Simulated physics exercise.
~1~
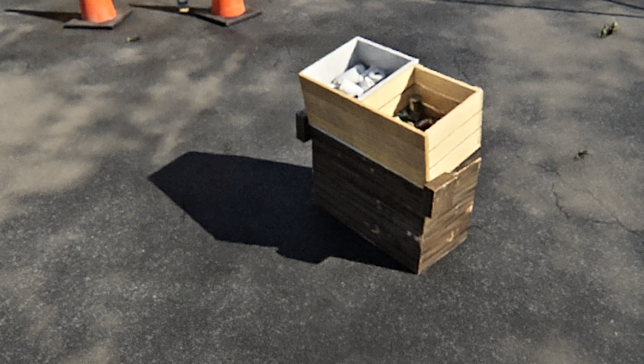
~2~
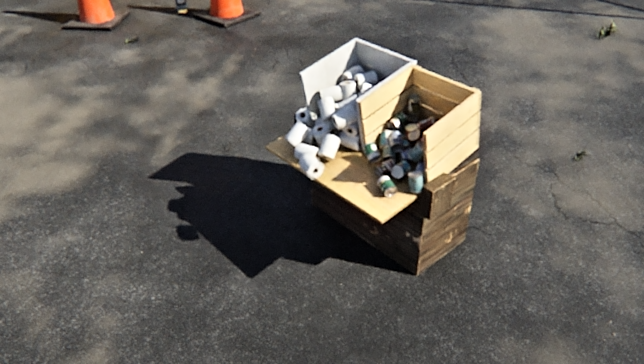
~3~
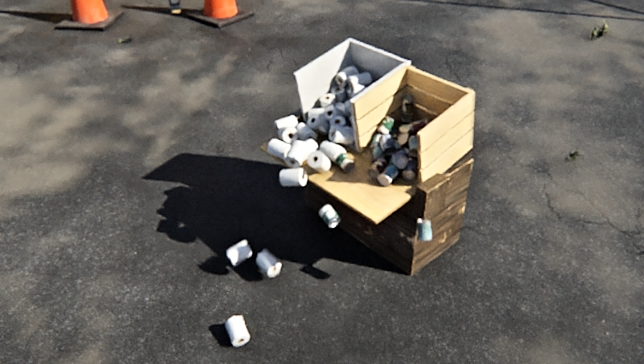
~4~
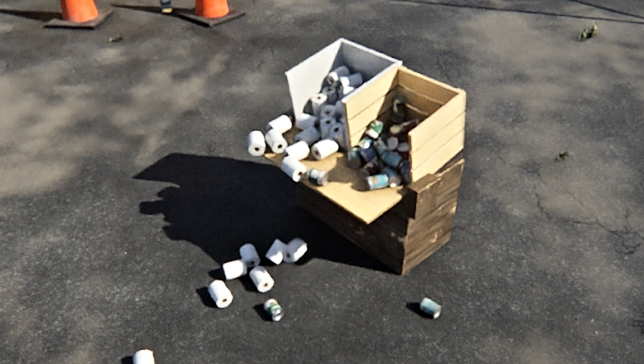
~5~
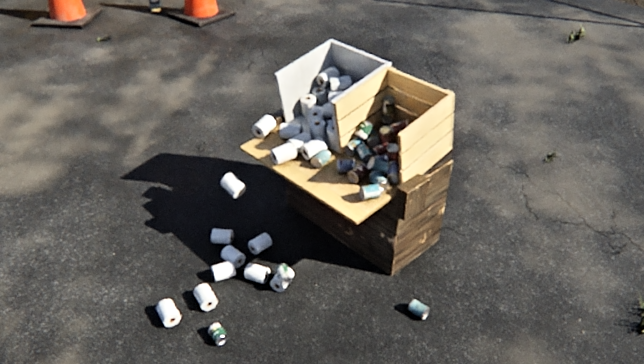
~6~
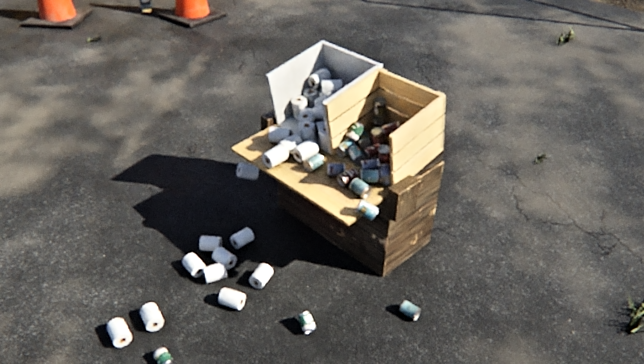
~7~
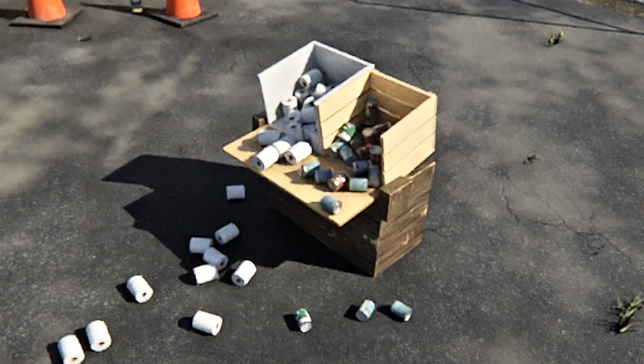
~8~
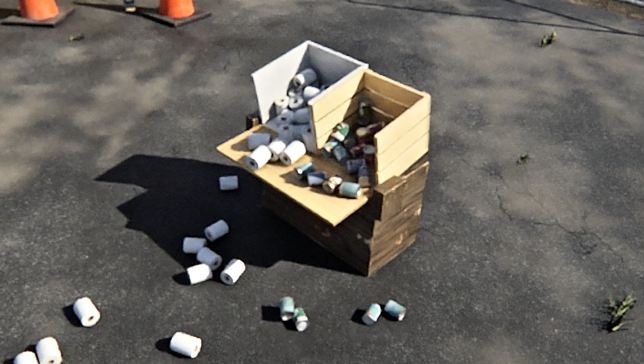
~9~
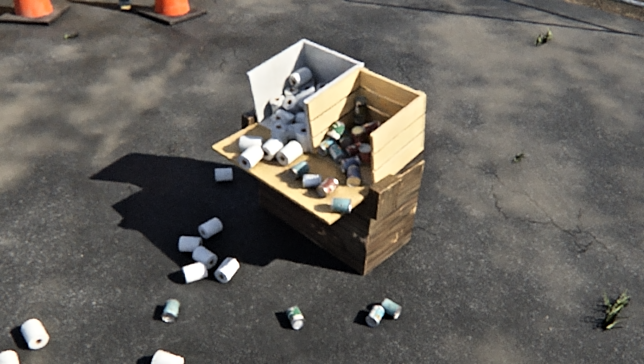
On sunlit asphalt with two orange cones behind, a white chute and a wooden chute sit side by side on dark wooden crates, their loads held behind a closed flap. The flap drops open toward the lower left, and white paper rolls and small tins slide forward onto it. Several rolls tumble off first, with a couple of tins, and scatter across the ground. More rolls drop and some roll away to the lower left, while a few more tins slip over the edge. By the end, the spill has slowed, with many pieces still resting in the chutes and on the lowered flap.
